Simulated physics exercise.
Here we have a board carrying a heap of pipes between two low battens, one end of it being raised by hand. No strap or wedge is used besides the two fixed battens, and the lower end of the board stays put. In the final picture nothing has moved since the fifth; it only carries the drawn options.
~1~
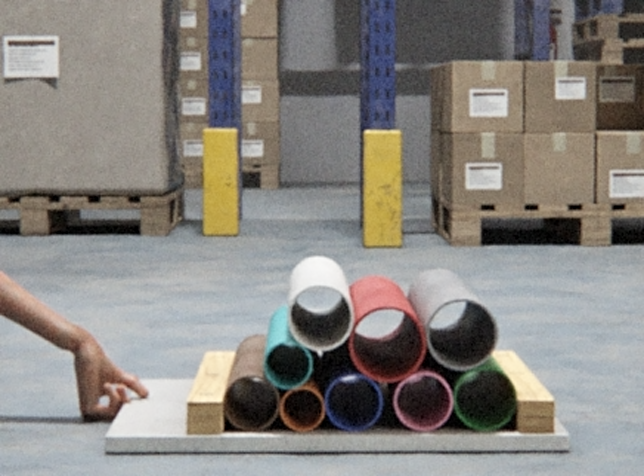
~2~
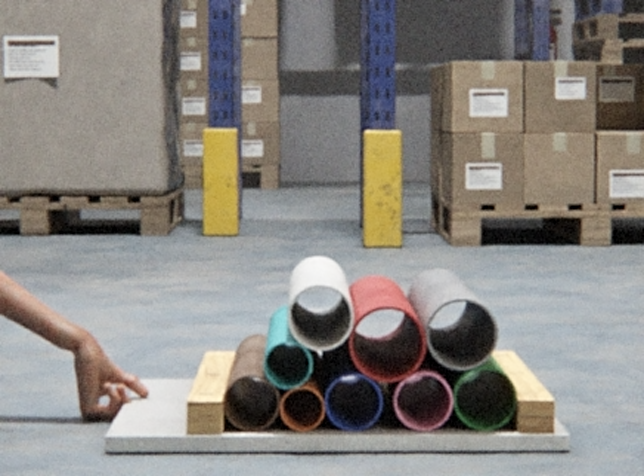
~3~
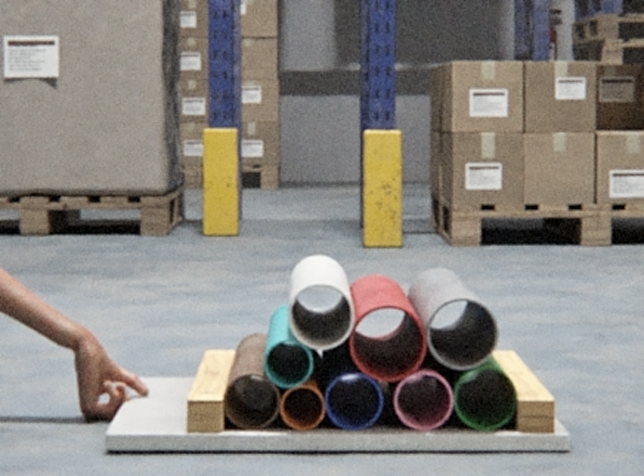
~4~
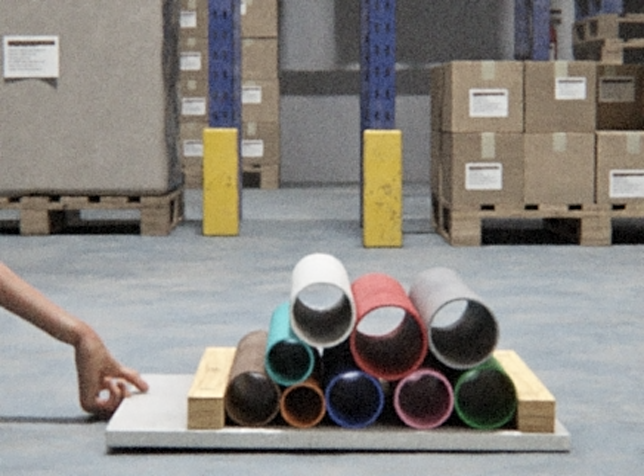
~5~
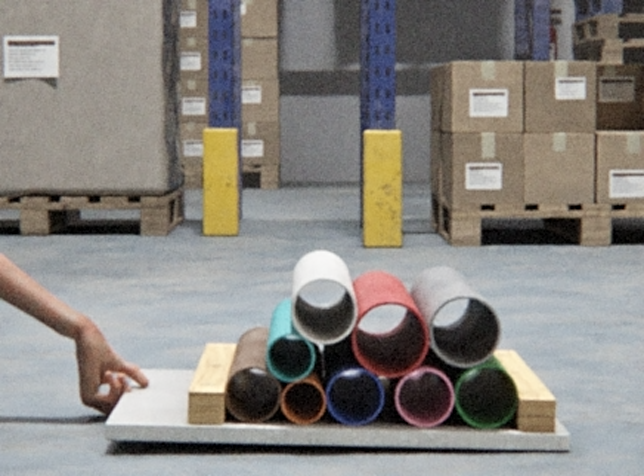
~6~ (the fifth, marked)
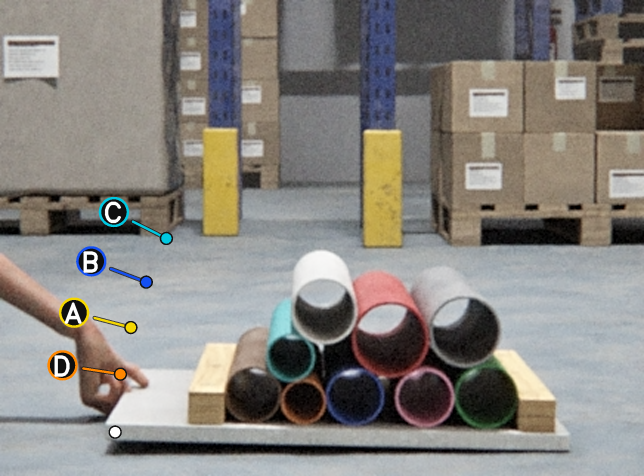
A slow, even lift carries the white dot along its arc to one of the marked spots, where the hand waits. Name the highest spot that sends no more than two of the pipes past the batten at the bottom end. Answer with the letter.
Up to A.
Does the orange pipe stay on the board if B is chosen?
Yes.
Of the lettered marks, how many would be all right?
Two of the four.
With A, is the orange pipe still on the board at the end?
Yes.
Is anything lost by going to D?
No.
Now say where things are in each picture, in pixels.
The first picture shows orange pipe (302, 408); blue pipe (353, 402); pink pipe (424, 401).
The second picture shows pink pipe (424, 401); green pipe (485, 398).
The third picture shows board (335, 396); red pipe (388, 343).
The fourth picture shows board (335, 394); brown pipe (252, 399); orange pipe (303, 405).
The fifth picture shows board (335, 391); brown pipe (253, 395); orange pipe (304, 401).
On the copy, A at (131, 328); B at (146, 282); C at (166, 238); D at (120, 374); the white dot at (115, 432).
On A. First, board at 12°.
Then, board at 15°.
Finally, board at 15°, none over the low batten.
By contrast, B three over the low batten (red, grey, white); C four over the low batten (turquoise, red, grey, white); D none over the low batten.
